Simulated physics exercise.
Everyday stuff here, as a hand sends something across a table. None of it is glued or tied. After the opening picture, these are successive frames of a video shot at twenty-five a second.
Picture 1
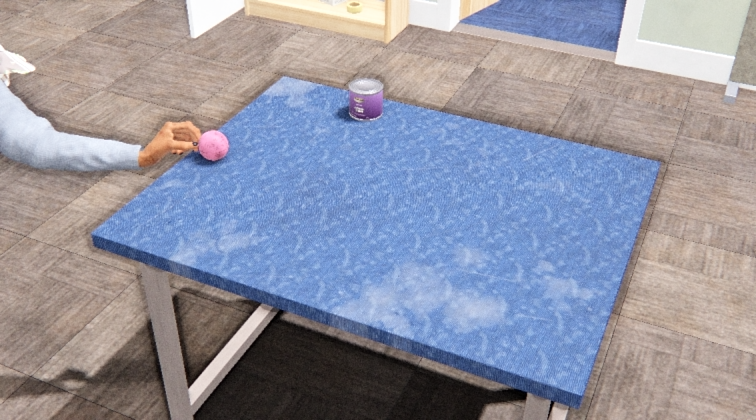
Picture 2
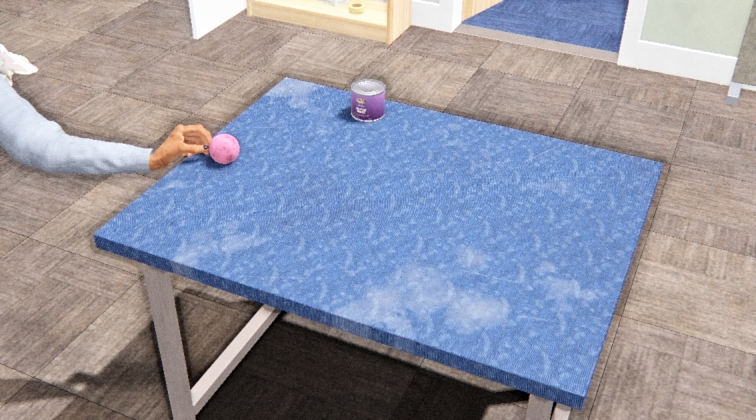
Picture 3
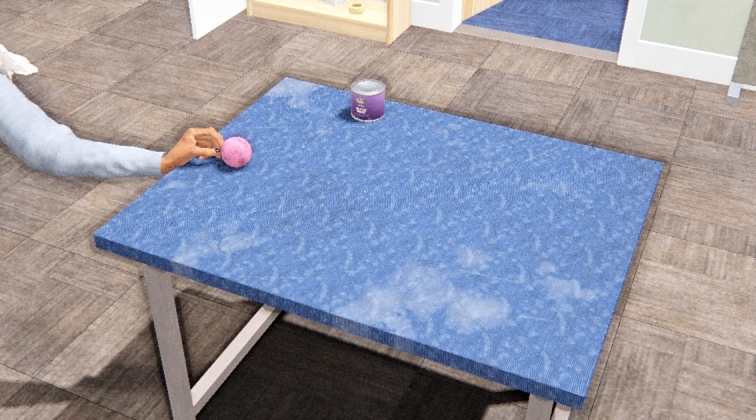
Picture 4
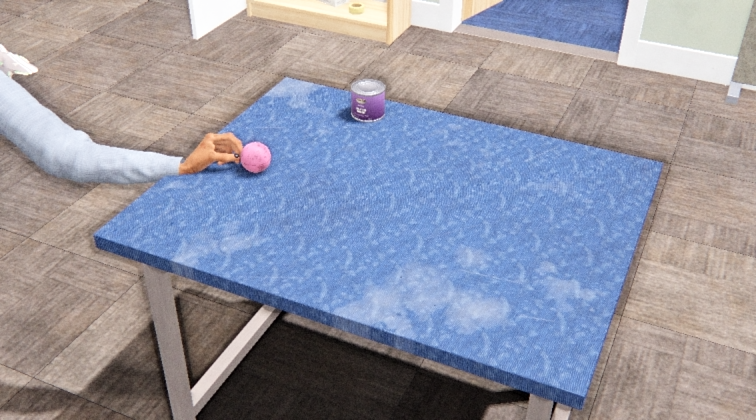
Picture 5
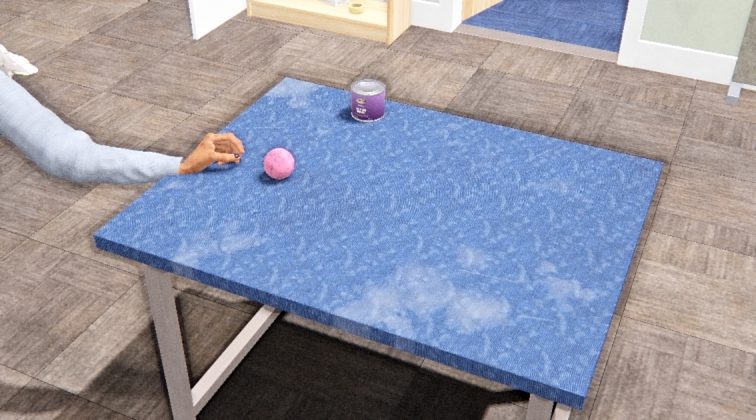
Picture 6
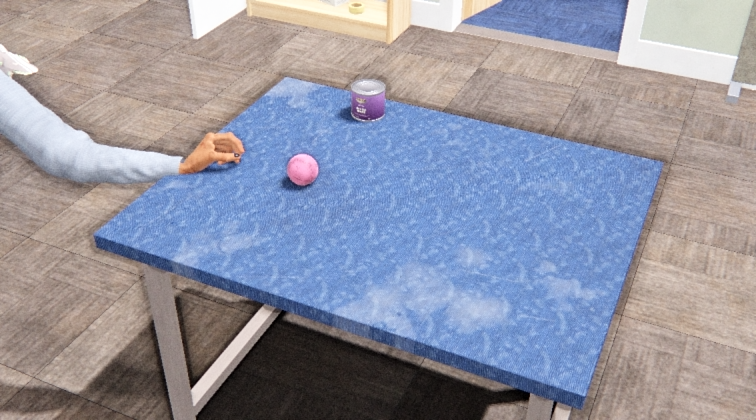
A pink ball was pushed rightward by a hand across a blue tabletop, near a purple can, then rolled away from the fingers toward the middle while the hand stayed behind.
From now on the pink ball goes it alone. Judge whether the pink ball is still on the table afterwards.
Okay, so it manages to leave the table.
Then, 0.20 s after the last picture, pink ball rolled well along near (426, 203).
Then, 0.50 s after the last picture, pink ball rolled well along near (630, 257).
Then, 0.70 s after the last picture, pink ball now off the table.
Then, 1.00 s after the last picture, things are still on the move.
By the end, off the table, pink ball.
